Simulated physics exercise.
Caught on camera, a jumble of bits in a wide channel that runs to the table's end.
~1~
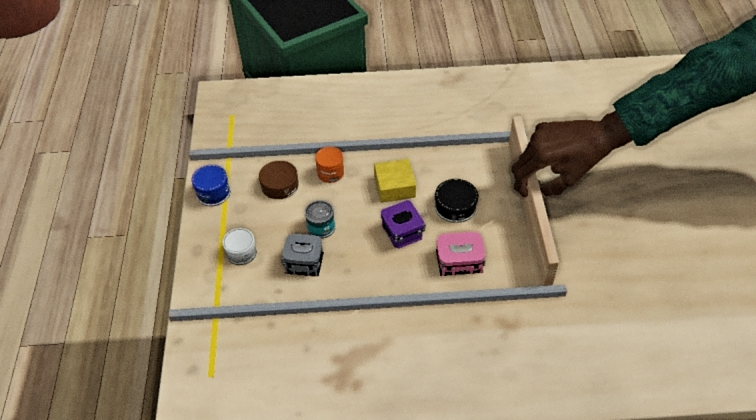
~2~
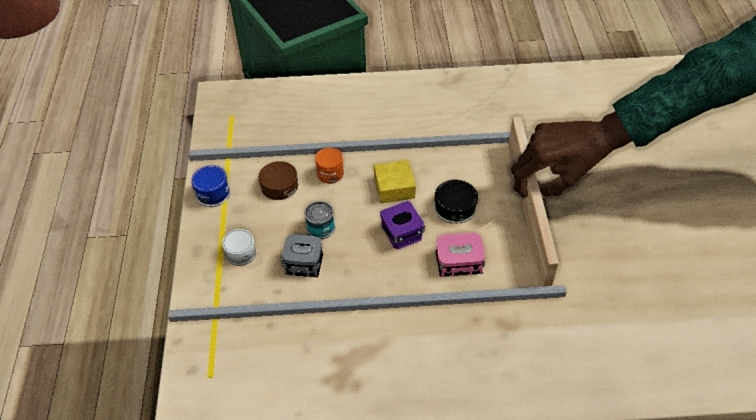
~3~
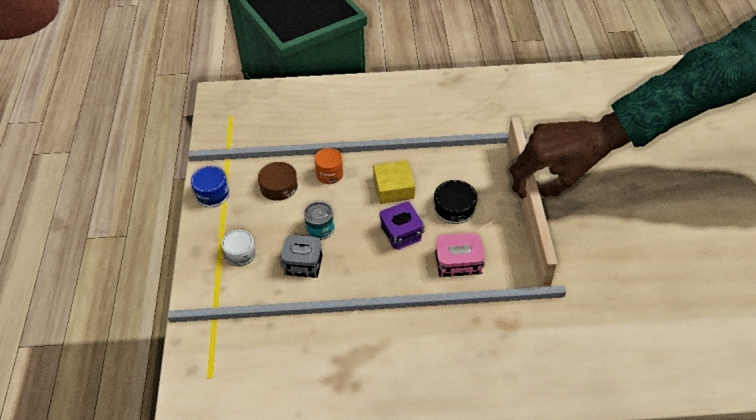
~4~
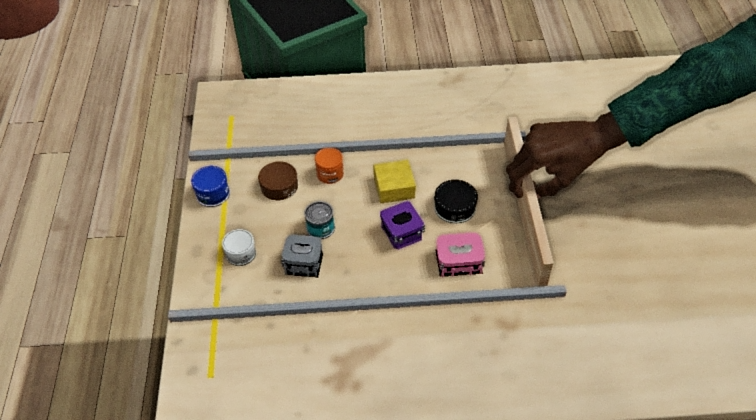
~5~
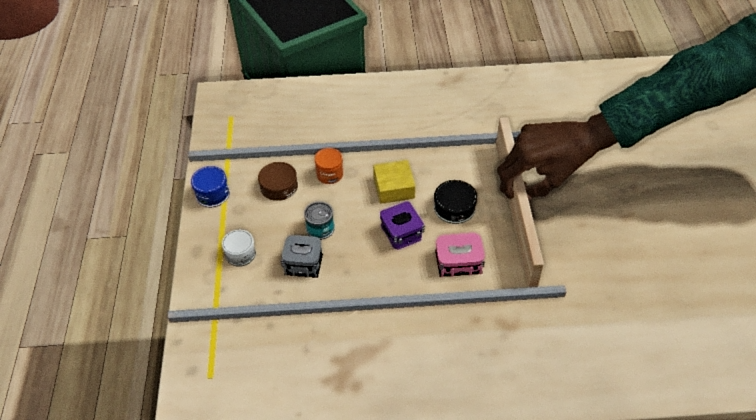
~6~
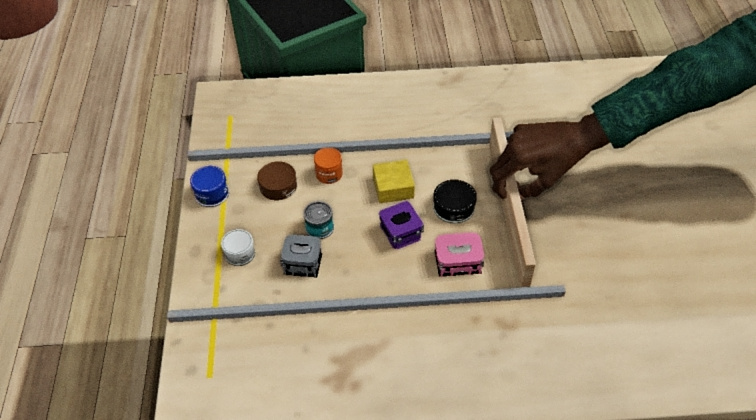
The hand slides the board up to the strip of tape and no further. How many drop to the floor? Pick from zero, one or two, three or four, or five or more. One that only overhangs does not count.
As it turns out, the number that fall off is five or more.
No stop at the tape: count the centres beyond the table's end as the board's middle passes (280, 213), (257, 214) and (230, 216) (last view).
Place by place, 1, 1 and 5.
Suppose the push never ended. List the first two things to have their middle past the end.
The order is the blue pot, the white tin.
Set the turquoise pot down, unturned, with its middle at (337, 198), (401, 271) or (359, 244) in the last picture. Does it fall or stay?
Place by place, it goes over; drops off; tumbles off.
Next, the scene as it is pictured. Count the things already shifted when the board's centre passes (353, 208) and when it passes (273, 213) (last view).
8 and 10.
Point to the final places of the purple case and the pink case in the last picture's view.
The purple case stops around (174, 243); the pink case around (193, 276).
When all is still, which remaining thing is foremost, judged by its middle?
That is the purple case.
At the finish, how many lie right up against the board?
The number is 3.
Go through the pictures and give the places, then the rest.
The first picture shows blue pot (211, 186); white tin (240, 247); brown tub (279, 180); board (531, 197); tape (223, 229).
The second picture shows white tin (240, 248); yellow block (395, 181).
The third picture shows brown tub (278, 181); turquoise pot (319, 221).
The fourth picture shows blue pot (211, 186); board (526, 198).
The fifth picture shows white tin (239, 248); purple case (402, 226).
The sixth picture shows blue pot (210, 186); white tin (238, 248); brown tub (278, 181); board (510, 199); tape (221, 230).
A little later, none off yet; blue pot at rest near (210, 186); white tin at rest near (238, 248); brown tub at rest near (278, 181).
Next, none off yet; blue pot at rest near (210, 186); white tin at rest near (238, 248); brown tub shifted a little near (264, 183).
Later still, none off yet; blue pot tilted a little near (166, 199); white tin shifted about its own width near (192, 253); brown tub shifted well along near (206, 196).
When it is over, the number that fall off is five or more; down, orange tub, turquoise pot, grey case, brown tub, white tin and blue pot.
